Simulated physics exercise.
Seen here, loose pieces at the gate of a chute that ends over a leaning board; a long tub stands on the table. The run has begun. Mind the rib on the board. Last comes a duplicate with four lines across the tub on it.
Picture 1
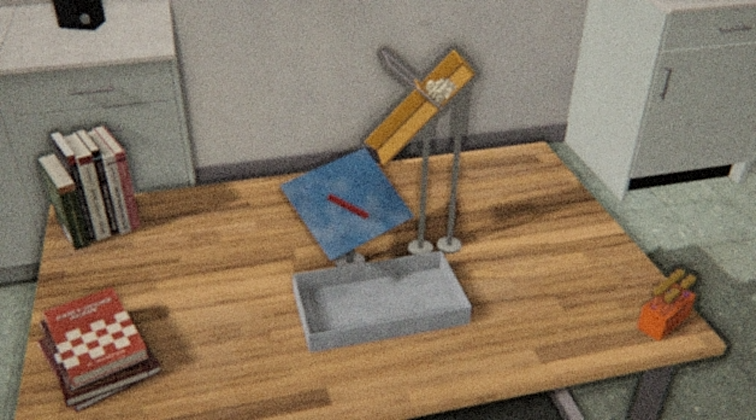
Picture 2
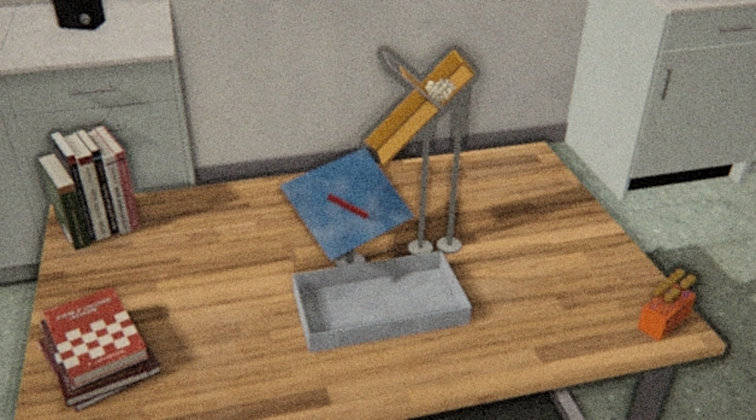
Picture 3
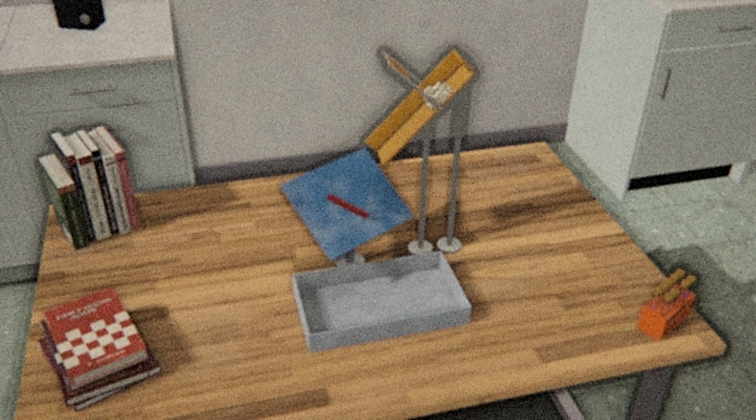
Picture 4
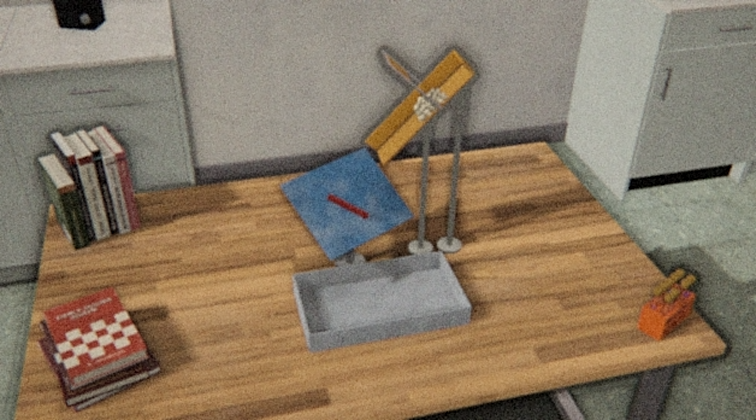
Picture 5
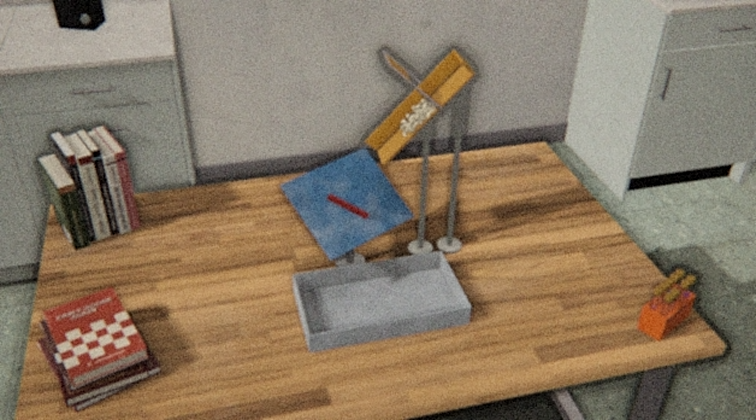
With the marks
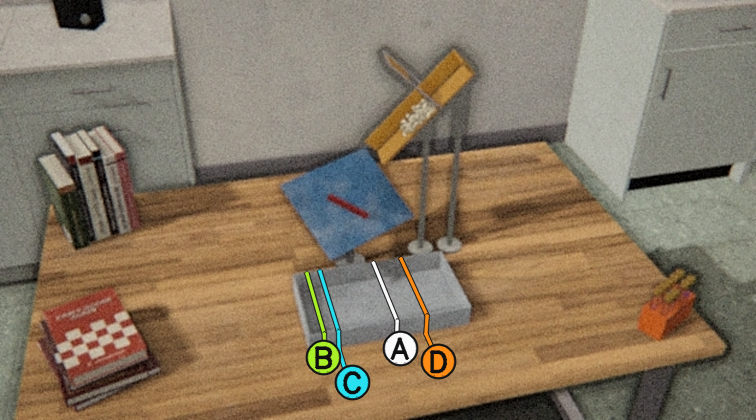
White beans sliding down a yellow chute towards a tilted blue board with a red rib, above an empty grey tub.
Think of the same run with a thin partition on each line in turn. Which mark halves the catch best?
D beats the others.
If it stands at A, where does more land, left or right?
Right.
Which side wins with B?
The right side.
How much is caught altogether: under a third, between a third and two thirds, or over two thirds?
About that: Over two thirds.
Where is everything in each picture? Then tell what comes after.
The first frame shows load behind the gate at (440, 92), white beans; lip of the chute at (381, 159), sloping fairly steeply.
The second frame shows middle of the board at (349, 201), tilted fairly steeply; middle of its low edge at (375, 237); of its high edge at (324, 165).
The third frame shows front corners of the tub at (309, 335) and (471, 307), empty; front of the load at (427, 102).
The fourth frame shows middle of the load at (428, 105); its front at (420, 119), about a quarter of the way to the lip; rib from (330, 194) to (369, 215).
The fifth frame shows middle of the load at (418, 117); its front at (405, 134), about half of the way to the lip.
On the marked copy, line A crosses the front rim at (396, 320); line B crosses the front rim at (324, 333); line C crosses the front rim at (338, 330); line D crosses the front rim at (426, 315).
Choosing A, of what is caught, a small part on the left of the divider, nearly all on the right.
Choosing B, of what is caught, a stray few on the left of the divider, nearly all on the right.
Choosing C, of what is caught, a stray few on the left of the divider, nearly all on the right.
Choosing D, of what is caught, about half on the left of the divider, about half on the right.
